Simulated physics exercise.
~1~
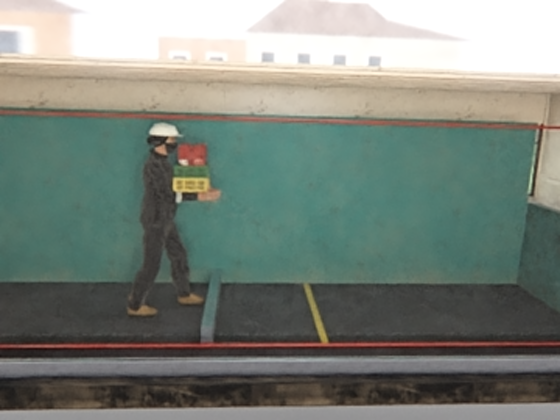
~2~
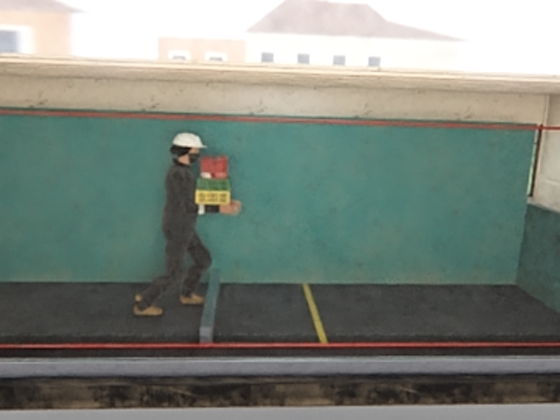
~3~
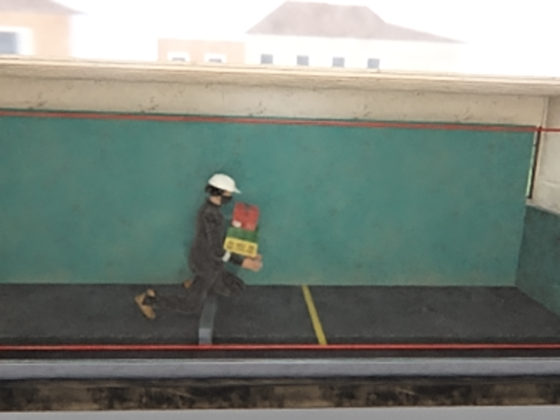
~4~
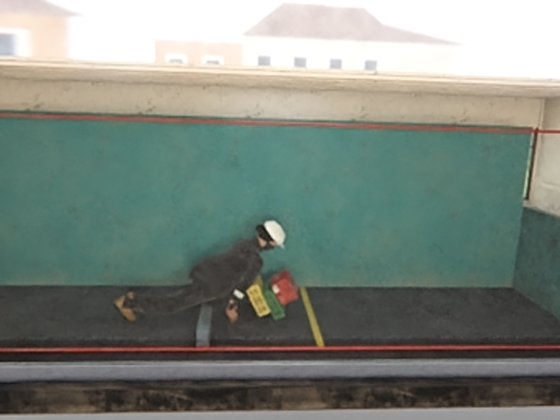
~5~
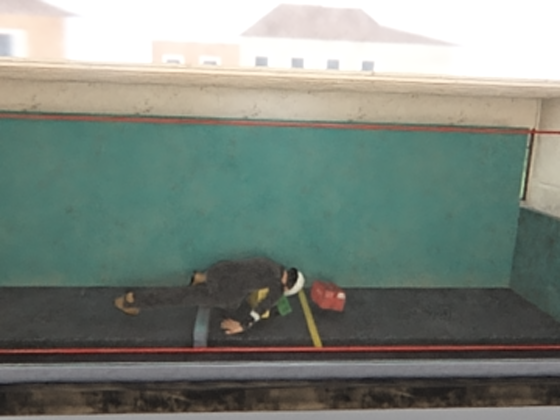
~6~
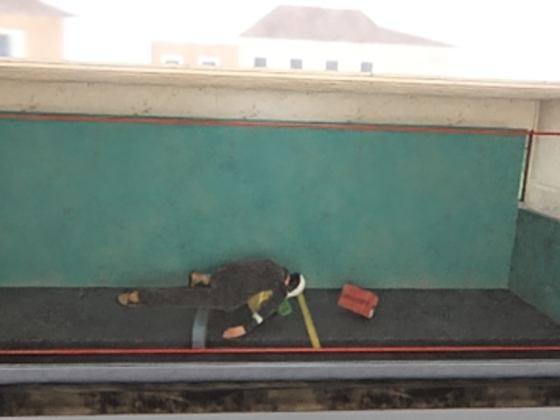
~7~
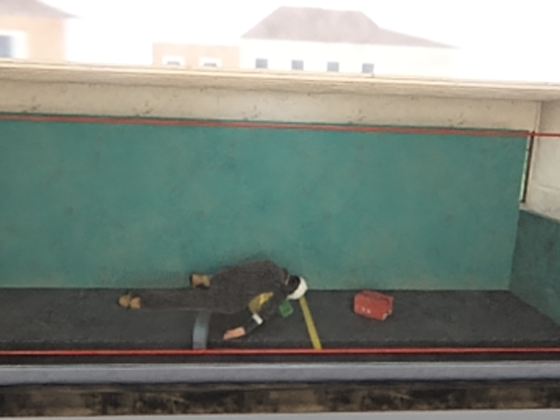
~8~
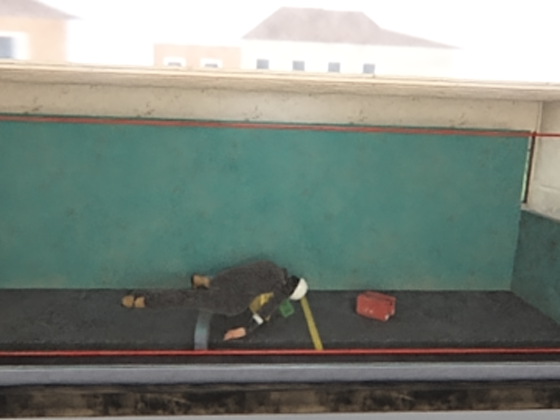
The clip opens on a porter in dark clothes and a white helmet, carrying a stacked red carton, green crate and yellow crate in front of a green wall. He steps right, and his front foot meets a low rail across the dark floor. He pitches forward over it, the stack tipping with him, and drops flat with an arm stretched out. The red carton breaks away, tumbles past the yellow line and slides to rest. The porter lies face down across the rail, his head and both crates stopping short of the line.
